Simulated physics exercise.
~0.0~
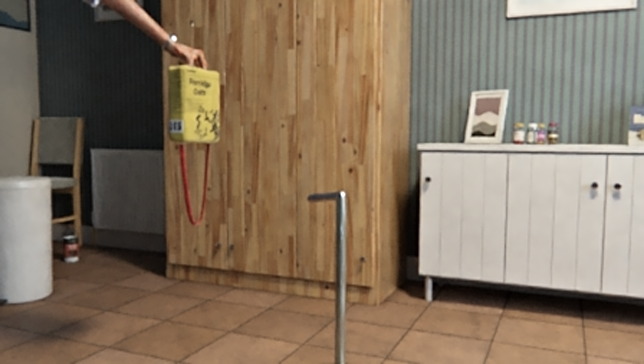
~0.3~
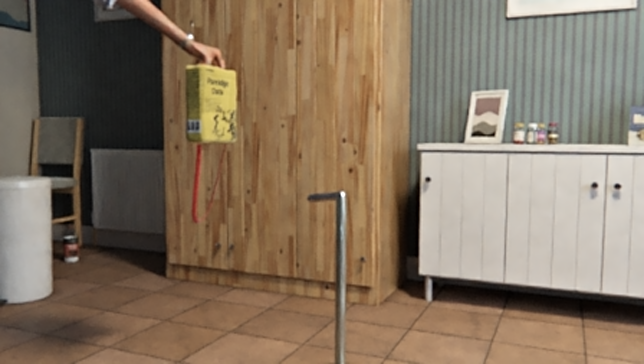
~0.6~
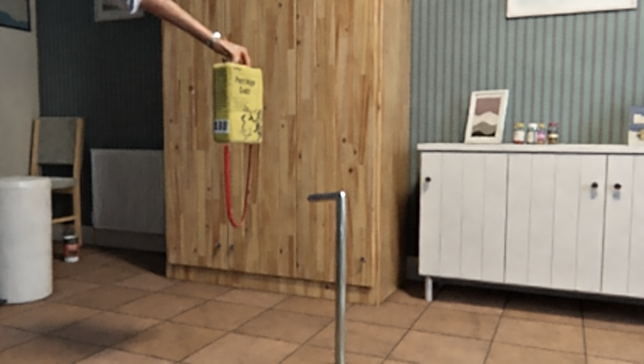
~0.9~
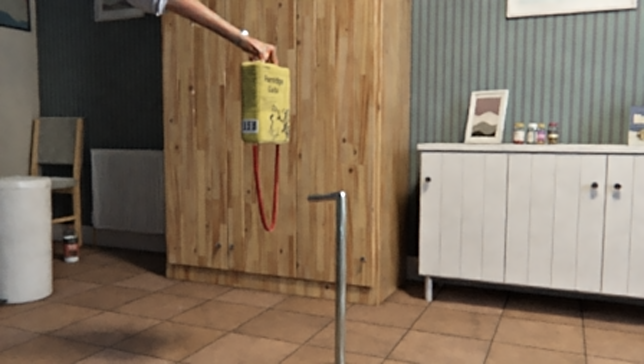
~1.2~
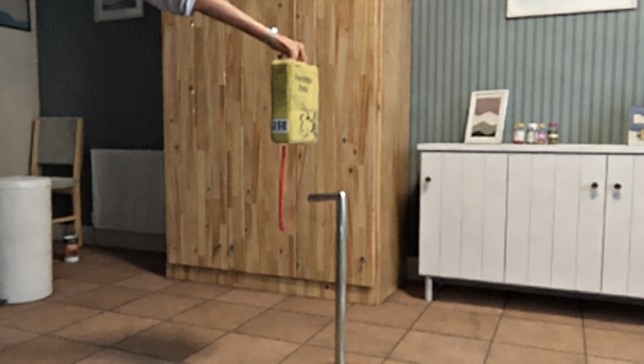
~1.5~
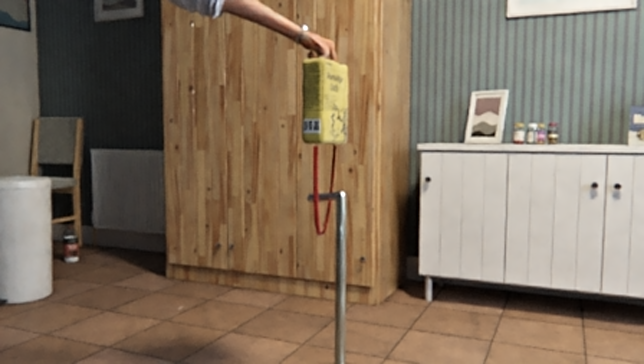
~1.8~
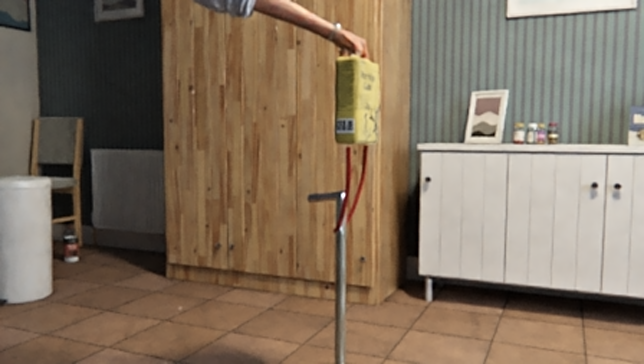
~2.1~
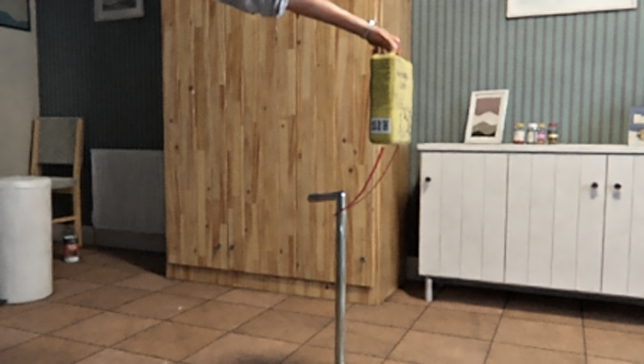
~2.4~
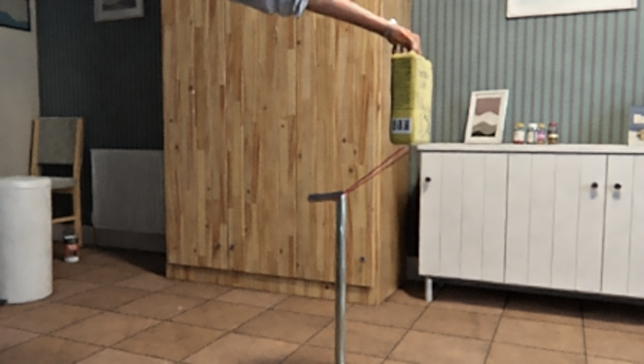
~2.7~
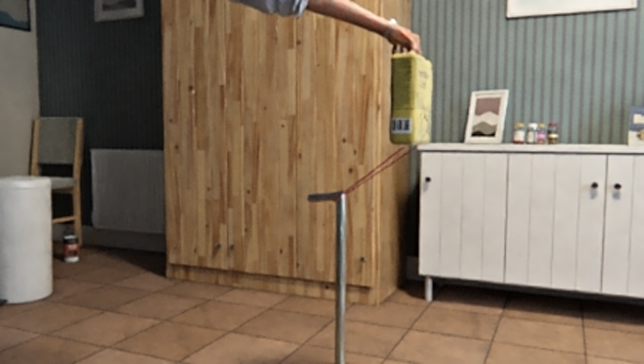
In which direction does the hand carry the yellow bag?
The hand carries the yellow bag to the right, from in front of the wooden cabinet to beyond the post.
